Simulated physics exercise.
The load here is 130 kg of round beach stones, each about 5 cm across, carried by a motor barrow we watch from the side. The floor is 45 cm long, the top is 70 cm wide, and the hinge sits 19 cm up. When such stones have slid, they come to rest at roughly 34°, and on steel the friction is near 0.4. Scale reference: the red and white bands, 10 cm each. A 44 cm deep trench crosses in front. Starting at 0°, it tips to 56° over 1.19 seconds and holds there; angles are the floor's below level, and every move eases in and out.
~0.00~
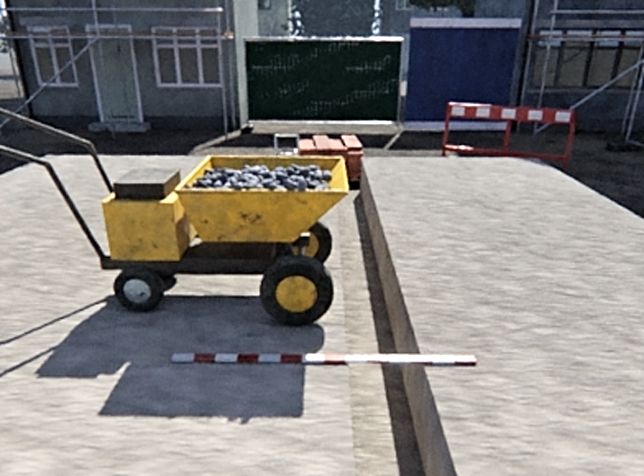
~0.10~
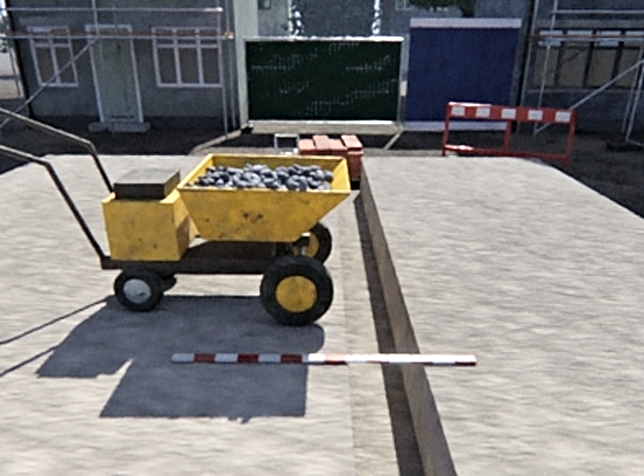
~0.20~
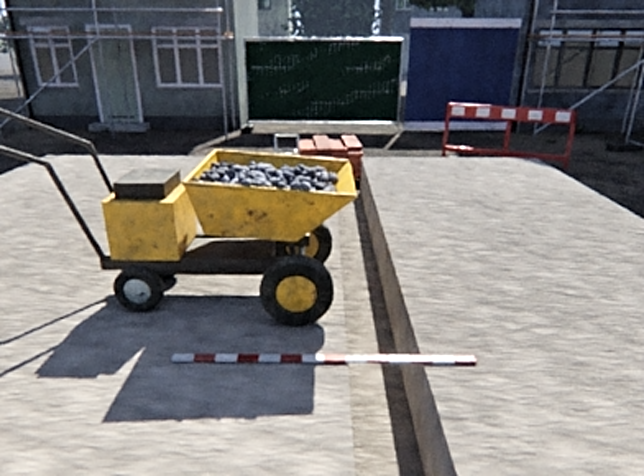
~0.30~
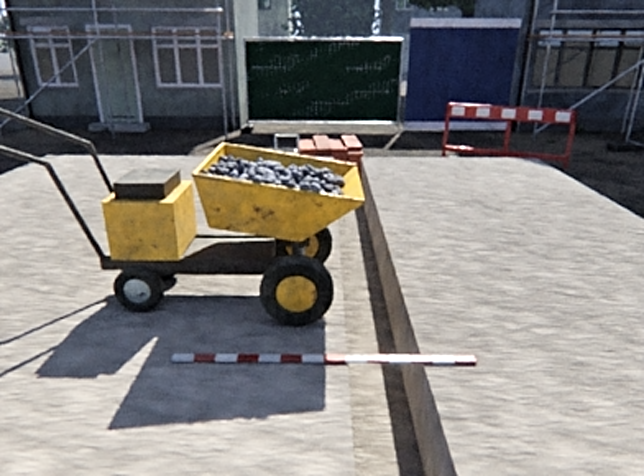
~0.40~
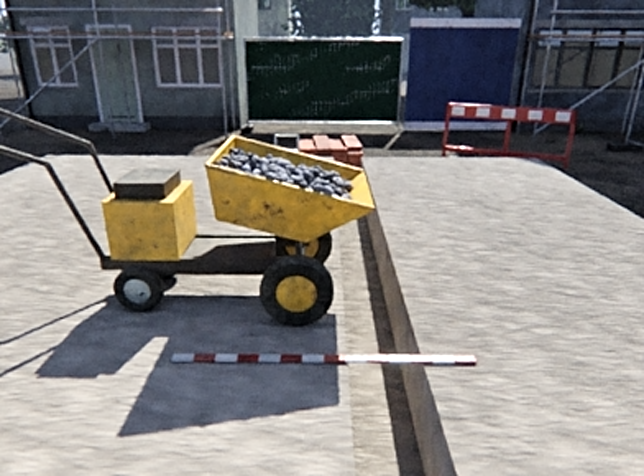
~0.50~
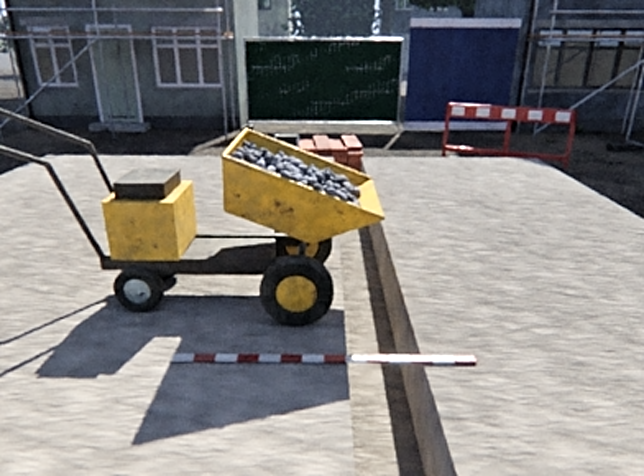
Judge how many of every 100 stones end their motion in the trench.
I would put it near 24 out of 100.
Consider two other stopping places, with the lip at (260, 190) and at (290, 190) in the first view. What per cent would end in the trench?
First spot about 100, second spot about 80 per cent.
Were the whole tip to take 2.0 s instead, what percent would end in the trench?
With that change, it comes to around 30 per cent.
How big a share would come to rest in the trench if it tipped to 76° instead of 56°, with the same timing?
About 5%.
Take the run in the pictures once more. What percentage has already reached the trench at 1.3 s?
Close to 0 per cent at that time.
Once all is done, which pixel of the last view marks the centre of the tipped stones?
In the last view, about (438, 292).
After 0.9 s the floor is at 47°; 100 % in the skip; the foremost stones are at (393, 226).
After 1.3 s the floor is at 56°; 72 % in the skip, 1 % in the trench, 27 % past the trench; the foremost stones are at (471, 295).
After 1.6 s the floor is at 56°; 39 % in the skip, 61 % past the trench; the foremost stones are at (550, 300).
After 3.6 s the floor is at 56°; 0 % in the skip, 24 % in the trench, 76 % past the trench; the foremost stones are at (616, 304).
